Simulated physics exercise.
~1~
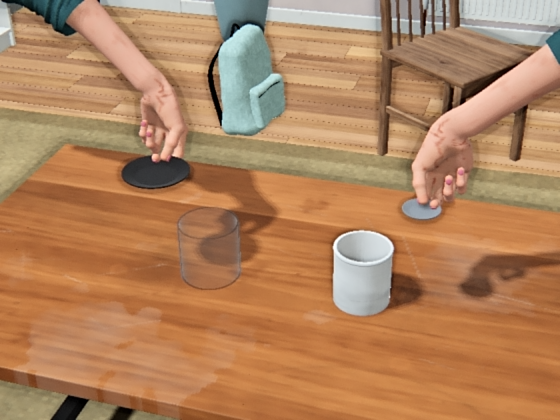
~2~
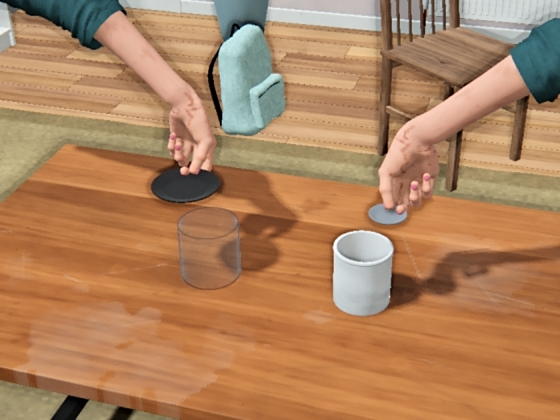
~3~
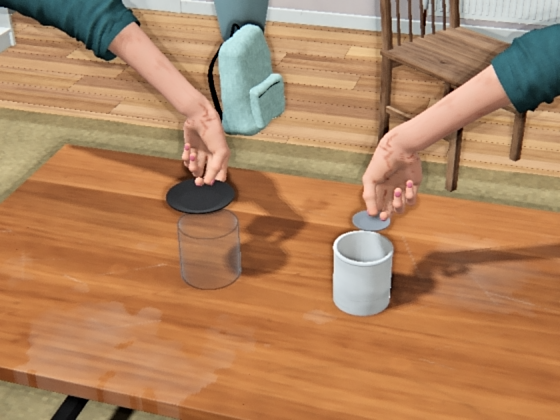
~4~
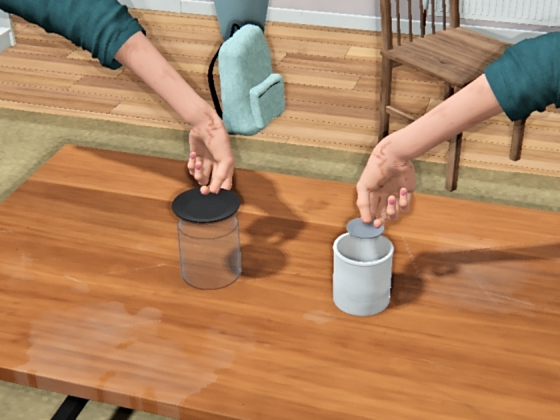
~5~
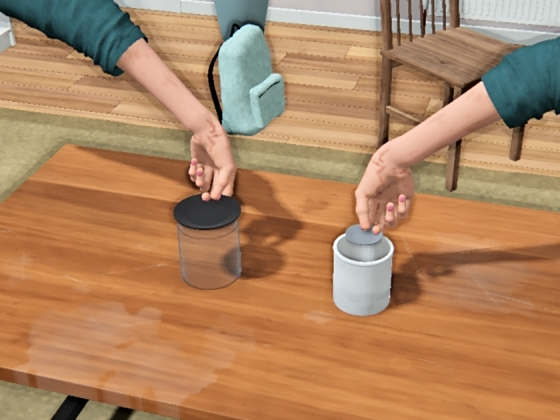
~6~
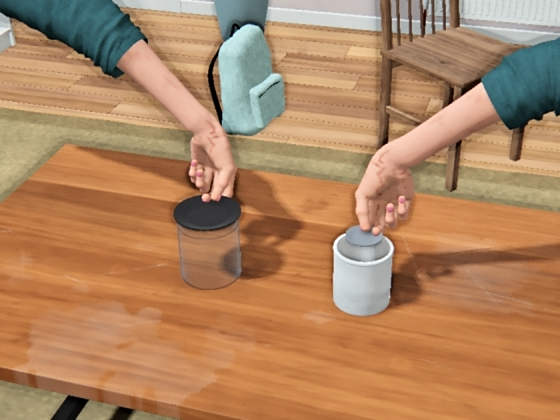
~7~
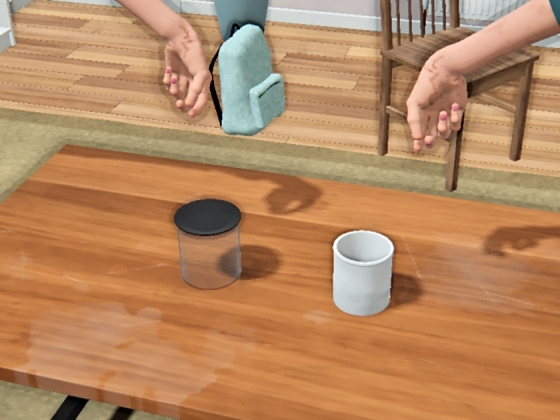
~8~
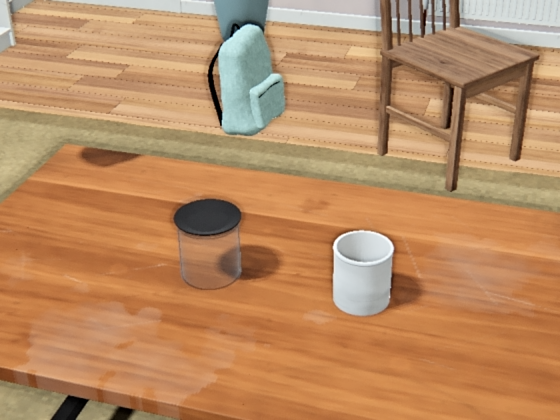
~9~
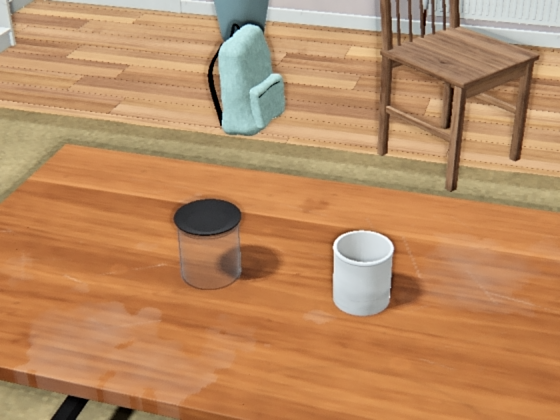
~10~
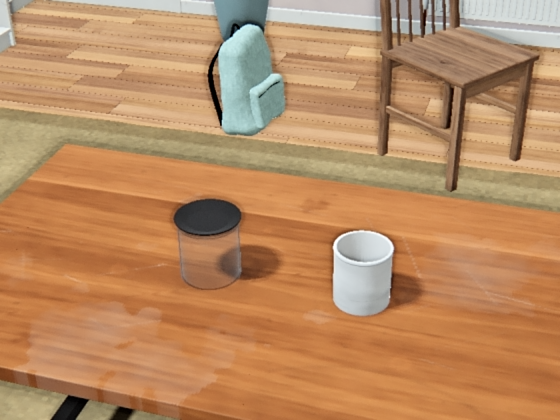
Two hands lower discs; the black one caps the glass, the grey drops inside the beaker.
